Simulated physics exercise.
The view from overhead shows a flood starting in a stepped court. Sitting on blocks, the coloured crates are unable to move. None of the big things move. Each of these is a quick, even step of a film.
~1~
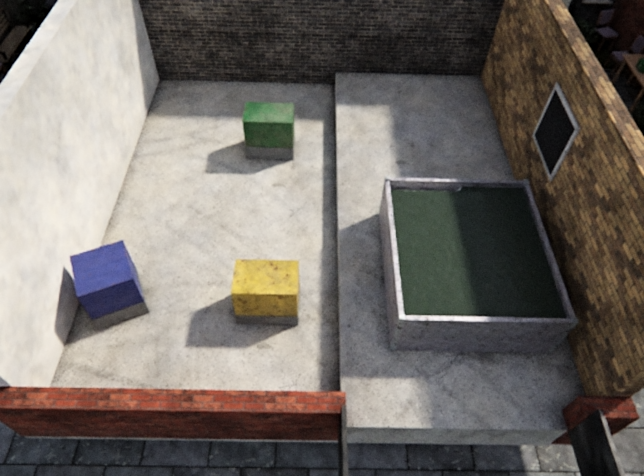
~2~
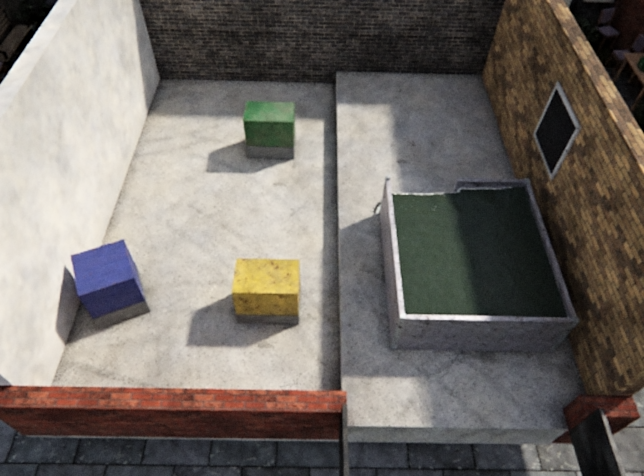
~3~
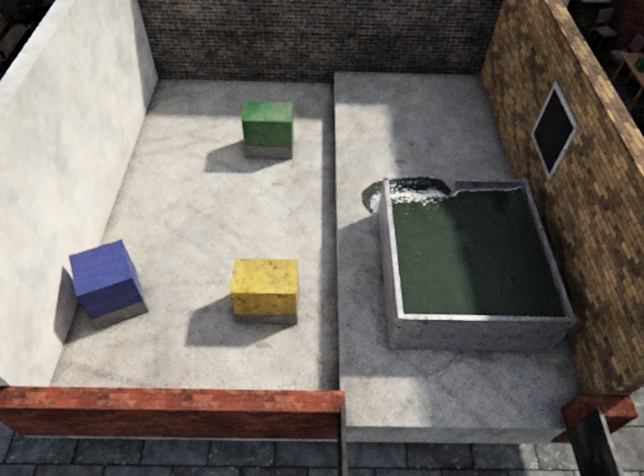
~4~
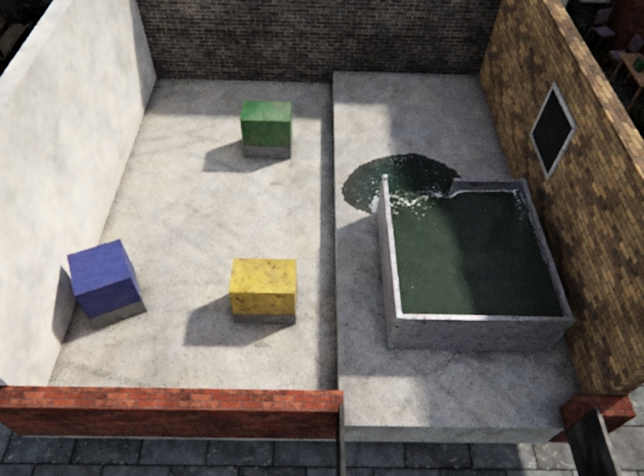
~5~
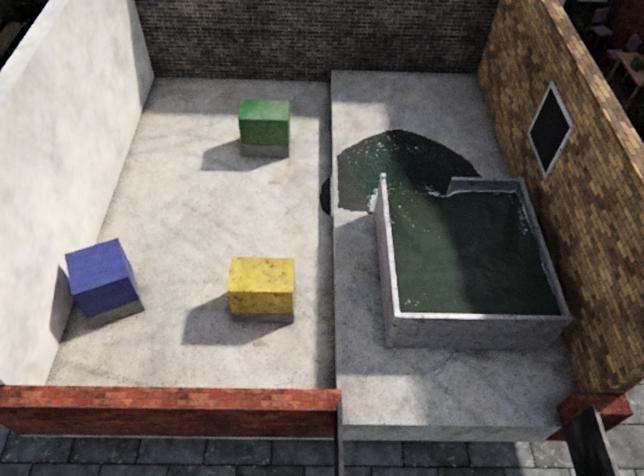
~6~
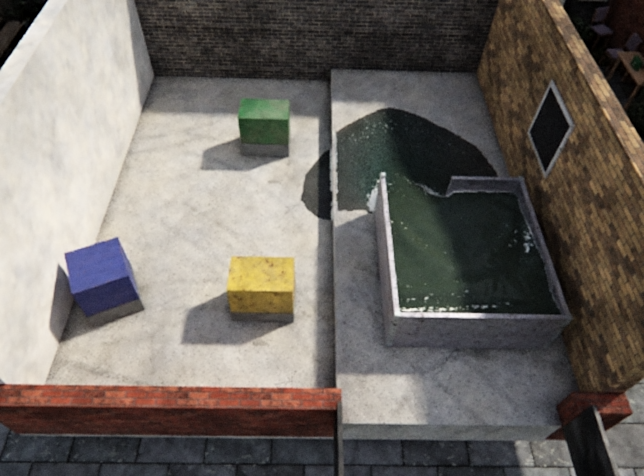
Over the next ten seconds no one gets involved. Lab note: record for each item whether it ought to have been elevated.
In order: The blue crate is never reached, the green crate is never reached, the yellow crate is never reached.
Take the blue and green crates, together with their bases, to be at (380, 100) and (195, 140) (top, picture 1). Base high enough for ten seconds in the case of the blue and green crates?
Blue crate: Overtopped; green crate: Not reached.
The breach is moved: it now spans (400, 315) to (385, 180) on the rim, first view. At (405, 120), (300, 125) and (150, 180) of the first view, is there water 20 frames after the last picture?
Obs. 1: Moisture-free; obs. 2: Moisture-free; obs. 3: Sodden.
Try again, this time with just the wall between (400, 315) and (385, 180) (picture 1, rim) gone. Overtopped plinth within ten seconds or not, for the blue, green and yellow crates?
Blue gets drenched, green stays untouched, yellow gets drenched.
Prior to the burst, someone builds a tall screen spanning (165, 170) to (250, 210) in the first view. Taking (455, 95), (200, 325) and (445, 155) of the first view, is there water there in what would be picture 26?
In that order: Awash, dry, flooded.
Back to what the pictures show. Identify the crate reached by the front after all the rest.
Easy - the one in yellow.
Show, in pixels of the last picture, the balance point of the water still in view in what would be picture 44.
I'd say around (336, 159).
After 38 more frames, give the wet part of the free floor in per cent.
The answer is around 65 per cent.
A moment on, water covers 30 % of the floor; the blue crate not reached, the green crate water round its plinth, the yellow crate not reached.
Next, water covers 40 % of the floor; the blue crate not reached, the green crate water round its plinth, the yellow crate not reached.
Then, water covers 50 % of the floor; the blue crate not reached, the green crate water round its plinth, the yellow crate not reached.
Later, water covers 65 % of the floor; the blue crate water round its plinth, the green crate water round its plinth, the yellow crate not reached.
In the end, water covers 90 % of the floor; the blue crate stayed above the water, the green crate stayed above the water, the yellow crate stayed above the water.
